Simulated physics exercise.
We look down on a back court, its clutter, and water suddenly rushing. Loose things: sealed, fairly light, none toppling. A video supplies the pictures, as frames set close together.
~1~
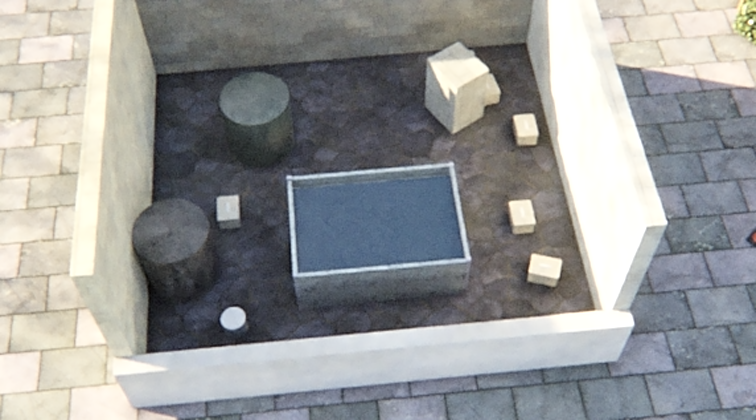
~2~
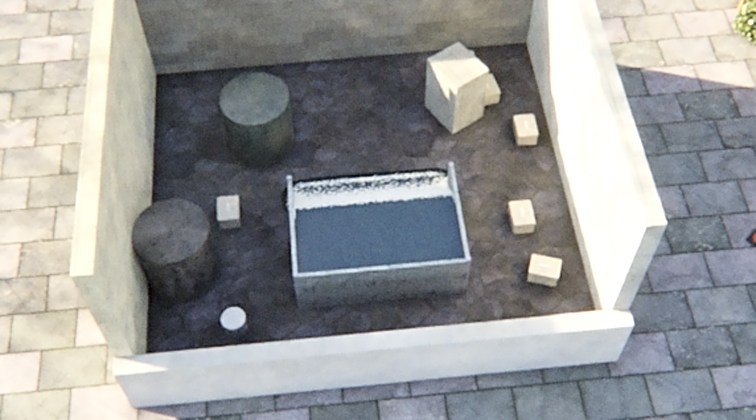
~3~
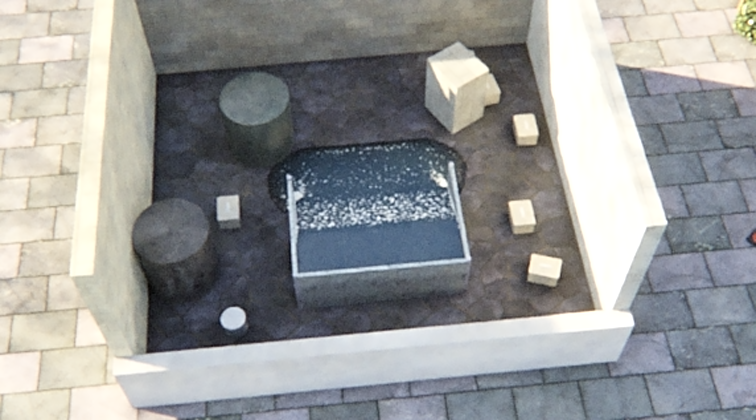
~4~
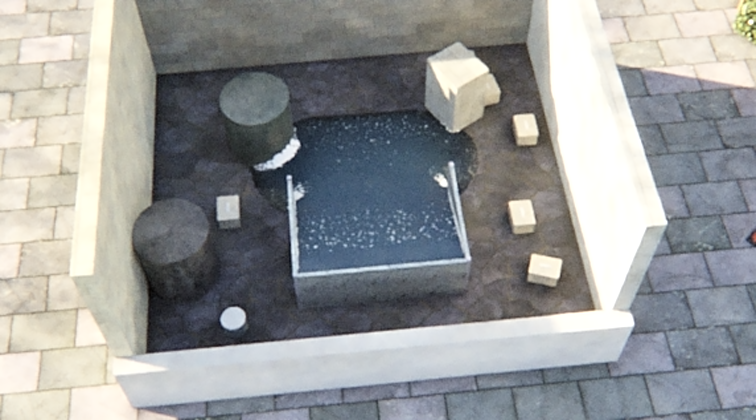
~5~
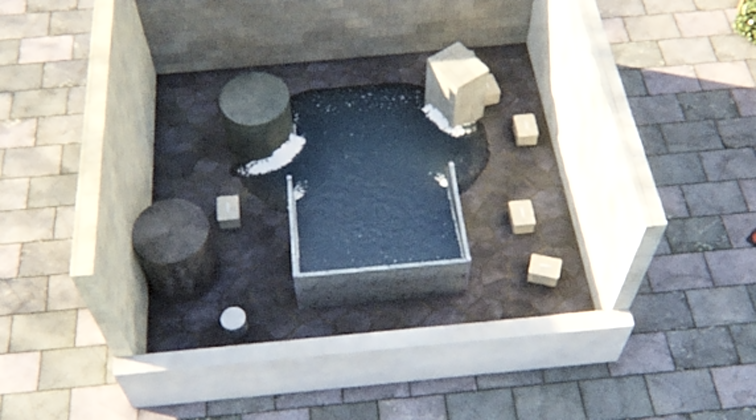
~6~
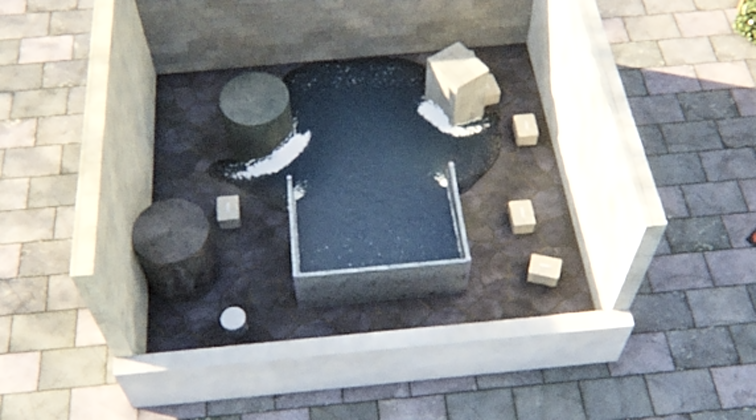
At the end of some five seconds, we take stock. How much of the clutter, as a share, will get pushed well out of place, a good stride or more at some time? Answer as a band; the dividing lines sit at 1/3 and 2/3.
2/3 or more.
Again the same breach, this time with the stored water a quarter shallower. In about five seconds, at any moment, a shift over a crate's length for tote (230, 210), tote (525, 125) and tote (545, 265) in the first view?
First one reached the mark, second one reached the mark, third one stopped before it.
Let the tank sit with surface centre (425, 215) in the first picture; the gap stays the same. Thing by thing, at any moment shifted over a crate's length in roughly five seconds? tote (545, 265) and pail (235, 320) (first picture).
In the order asked: Got displaced that much and lacked the distance.
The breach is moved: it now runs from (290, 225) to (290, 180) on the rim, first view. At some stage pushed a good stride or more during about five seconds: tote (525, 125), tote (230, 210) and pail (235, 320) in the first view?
Outcome by item - short of that distance / displaced that far / displaced that far.
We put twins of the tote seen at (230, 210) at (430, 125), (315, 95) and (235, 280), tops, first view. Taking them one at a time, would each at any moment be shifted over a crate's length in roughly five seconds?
Taking them one at a time: Goes the distance; goes the distance; falls short.
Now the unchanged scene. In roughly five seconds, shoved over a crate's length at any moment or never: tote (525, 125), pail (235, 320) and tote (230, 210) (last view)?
Successively: Moved a long way, never went far, moved a long way.
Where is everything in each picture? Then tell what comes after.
In the first frame, a tote at (526, 125), on the bottom; a tote at (228, 208), on the bottom; 0 of 7 have shifted.
In the second frame, a tote at (526, 125), on the bottom; a tote at (228, 208) rests on the ground; 0 of 7 have shifted.
In the third frame, a tote at (526, 125) rests on the ground; a tote at (228, 208), on the bottom; 0 of 7 have shifted.
In the fourth frame, a tote at (526, 125), on the bottom; a tote at (228, 208) rests on the ground; 0 of 7 have shifted.
In the fifth frame, a tote at (526, 125), on the bottom; a tote at (228, 208) rests on the ground; 0 of 7 have shifted.
In the sixth frame, a tote at (526, 125) rests on the ground; a tote at (228, 208) rests on the ground; 0 of 7 have shifted.
A moment on, 0 of 7 are well off their spots; 0 afloat.
Next, 1 of 7 are well off their spots; 1 afloat.
Later, 3 of 7 are well off their spots; 3 afloat.
In the end, 6 of 7 are well off their spots, and 6 have been at some point; 6 afloat.
